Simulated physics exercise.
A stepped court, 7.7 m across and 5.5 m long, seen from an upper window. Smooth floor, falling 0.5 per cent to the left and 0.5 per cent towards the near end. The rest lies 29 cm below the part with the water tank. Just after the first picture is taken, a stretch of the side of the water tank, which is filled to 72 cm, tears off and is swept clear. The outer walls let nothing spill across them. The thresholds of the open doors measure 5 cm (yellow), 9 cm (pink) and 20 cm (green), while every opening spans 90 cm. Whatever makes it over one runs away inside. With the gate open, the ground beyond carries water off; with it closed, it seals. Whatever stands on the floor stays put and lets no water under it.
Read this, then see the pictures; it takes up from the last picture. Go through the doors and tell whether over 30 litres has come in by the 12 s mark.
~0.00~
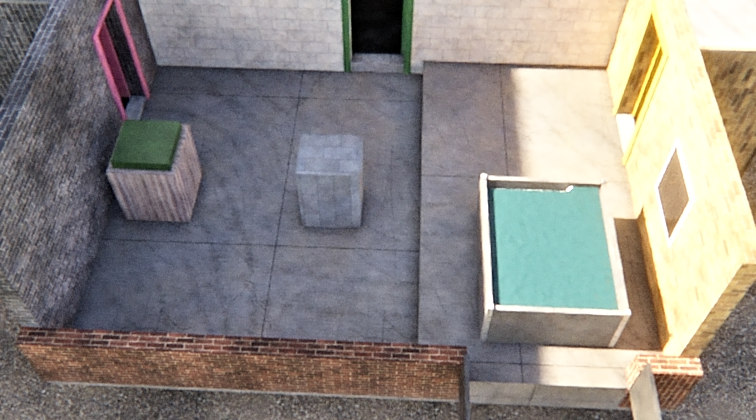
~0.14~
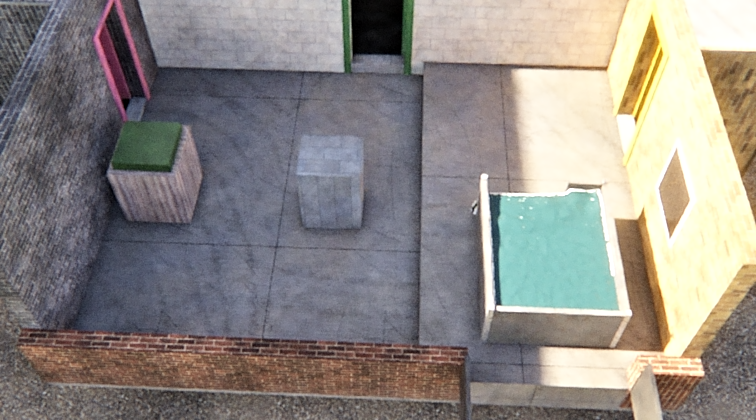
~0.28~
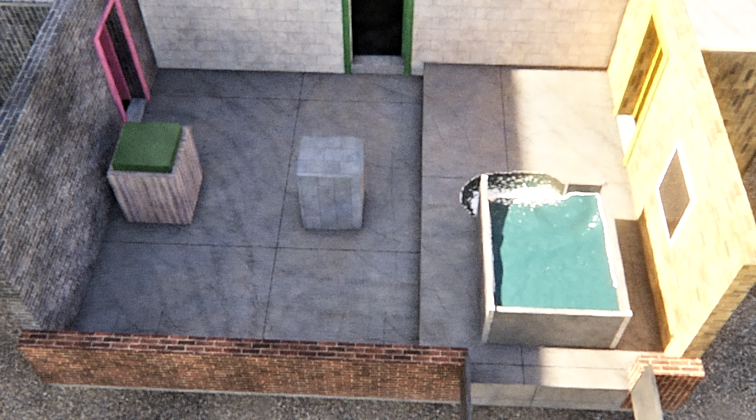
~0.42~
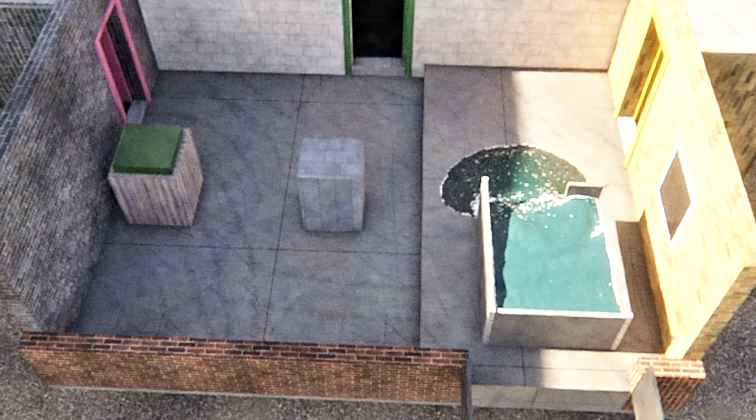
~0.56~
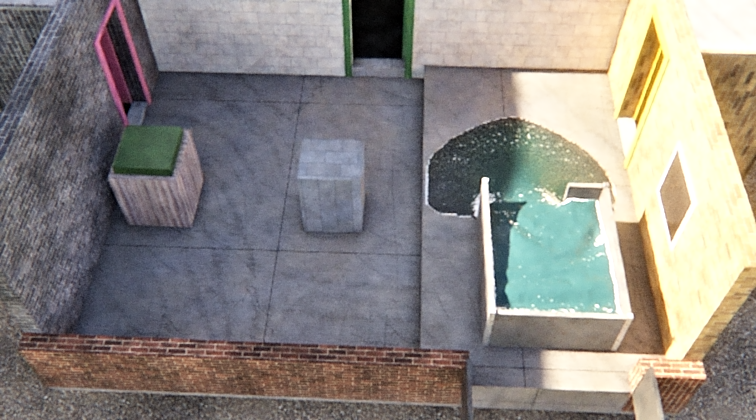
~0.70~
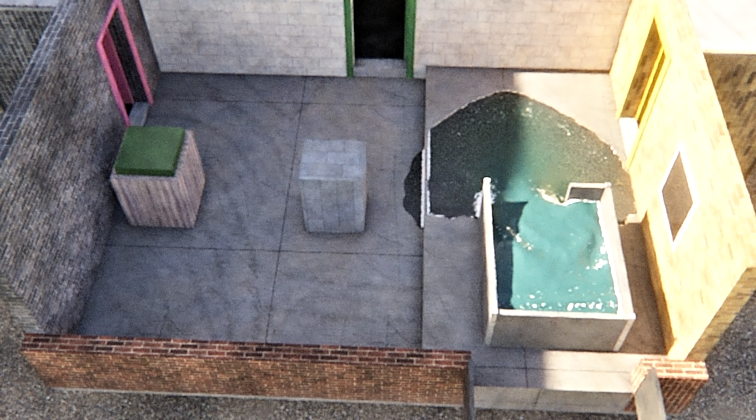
By then: The yellow door has taken in more; the pink door has taken in more; the green door has taken in less.
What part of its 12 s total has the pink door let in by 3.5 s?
By that time, around 0 per cent.
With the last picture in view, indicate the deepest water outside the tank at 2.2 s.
About (606, 75).
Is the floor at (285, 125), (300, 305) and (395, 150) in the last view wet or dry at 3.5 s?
Going through the three points: Awash, then not yet touched, then awash.
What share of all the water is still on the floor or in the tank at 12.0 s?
Roughly 88 per cent is still there.
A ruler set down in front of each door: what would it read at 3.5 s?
Yellow 13 cm, pink 9 cm, green 13 cm.
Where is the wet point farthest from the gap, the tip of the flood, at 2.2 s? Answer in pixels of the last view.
About pixel (264, 79).
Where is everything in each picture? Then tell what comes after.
In the first picture, still water, 72 cm deep, in the water tank at (550, 244).
In the second picture, water pours out at (521, 205) and has run 0.6 m, to (559, 207); deepest outside 37 cm, 72 cm at the water tank's back.
In the third picture, water pours out at (521, 208) and has run 0.9 m, to (547, 178); deepest outside 42 cm, 72 cm at the water tank's back.
In the fourth picture, water pours out at (521, 211) and has run 1.4 m, to (532, 150); deepest outside 40 cm, 72 cm at the water tank's back.
In the fifth picture, water pours out at (522, 213) and has run 2.0 m, to (518, 122); deepest outside 39 cm, 65 cm at the water tank's back.
In the sixth picture, water pours out at (523, 212) and has run 2.6 m, to (499, 95); deepest outside 40 cm, 60 cm at the water tank's back.
After 1.4 s water covers 30 % of the floor and is deepest (34 cm) near (507, 209); yellow door 8 cm at the sill, 0 L in, pink door not reached, green door not reached.
After 2.2 s water covers 35 % of the floor and is deepest (34 cm) near (606, 75); yellow door 6 cm at the sill, 5 L in, pink door not reached, green door 20 cm at the sill, 0 L in.
After 3.5 s water covers 45 % of the floor and is deepest (25 cm) near (160, 77); yellow door 13 cm at the sill, 22 L in, pink door 9 cm at the sill, 0 L in, green door 13 cm at the sill, 1 L in.
After 7.0 s water covers 70 % of the floor and is deepest (16 cm) near (146, 122); yellow door 7 cm at the sill, 72 L in, pink door 16 cm at the sill, 63 L in, green door 7 cm at the sill, 1 L in.
After 12.0 s water covers 90 % of the floor and is deepest (10 cm) near (402, 375); yellow door 2 cm at the sill, 75 L in, pink door 9 cm at the sill, 97 L in, green door 3 cm at the sill, 1 L in.
